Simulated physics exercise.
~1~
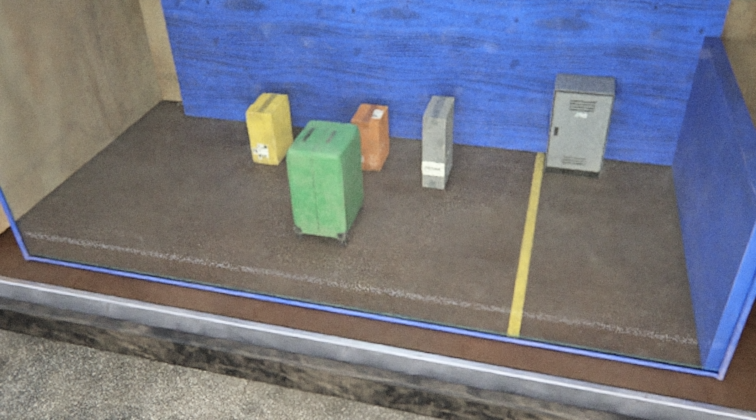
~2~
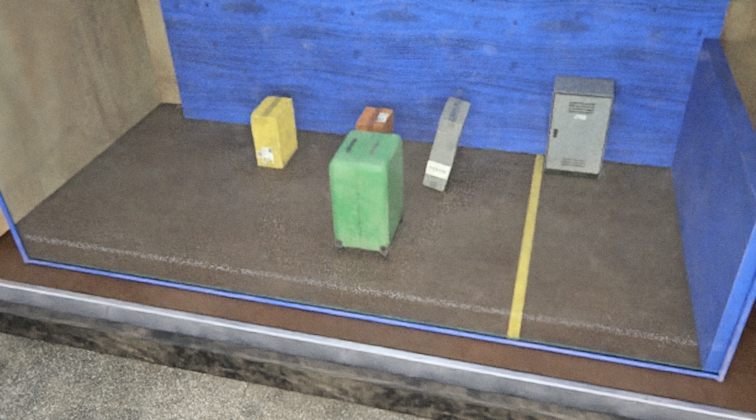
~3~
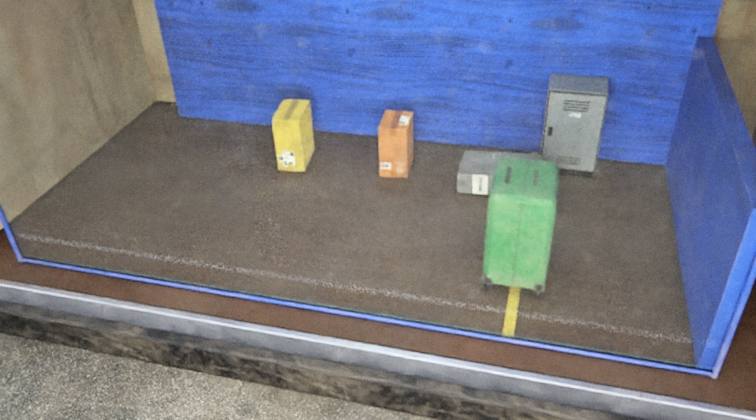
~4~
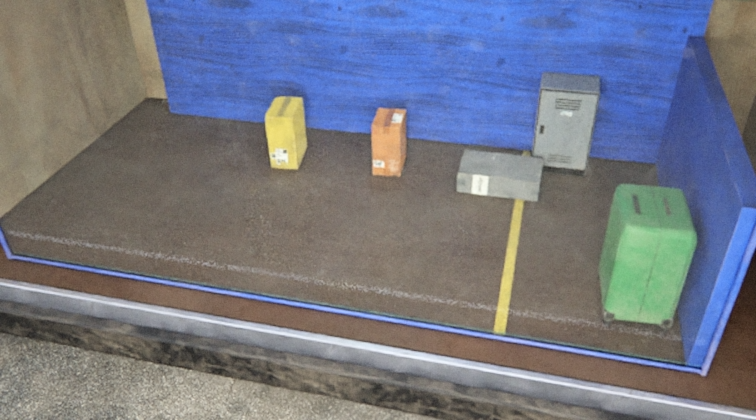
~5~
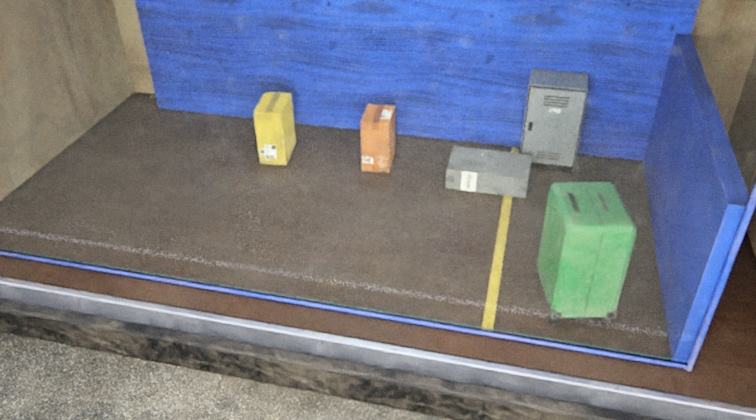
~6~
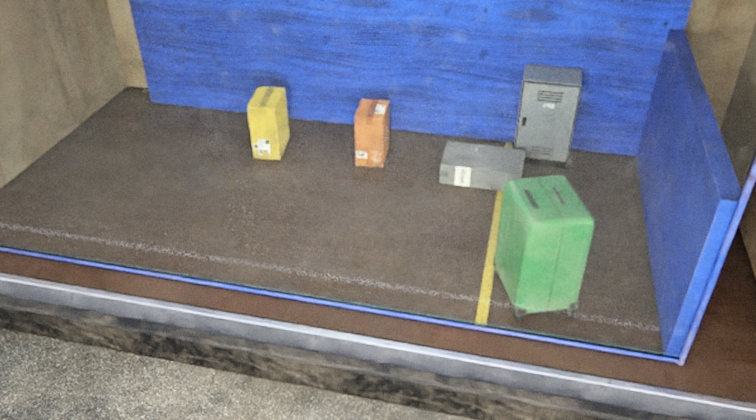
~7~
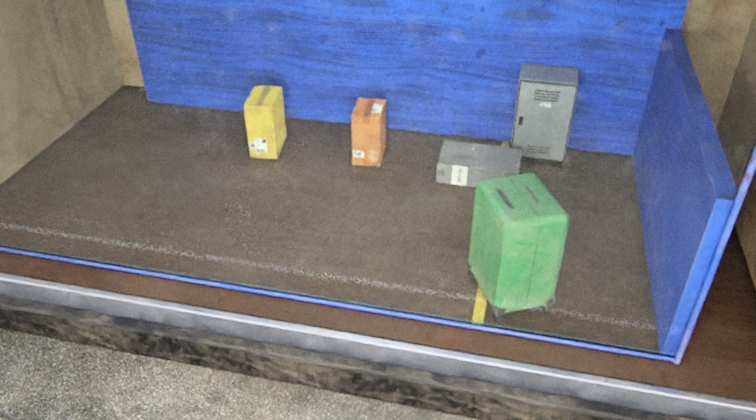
A green wheeled case rolled right across the yellow line to the blue side wall, then drifted back left toward the line, while the grey tall box toppled onto its side and ended short of it, with the orange and yellow packs still upright.
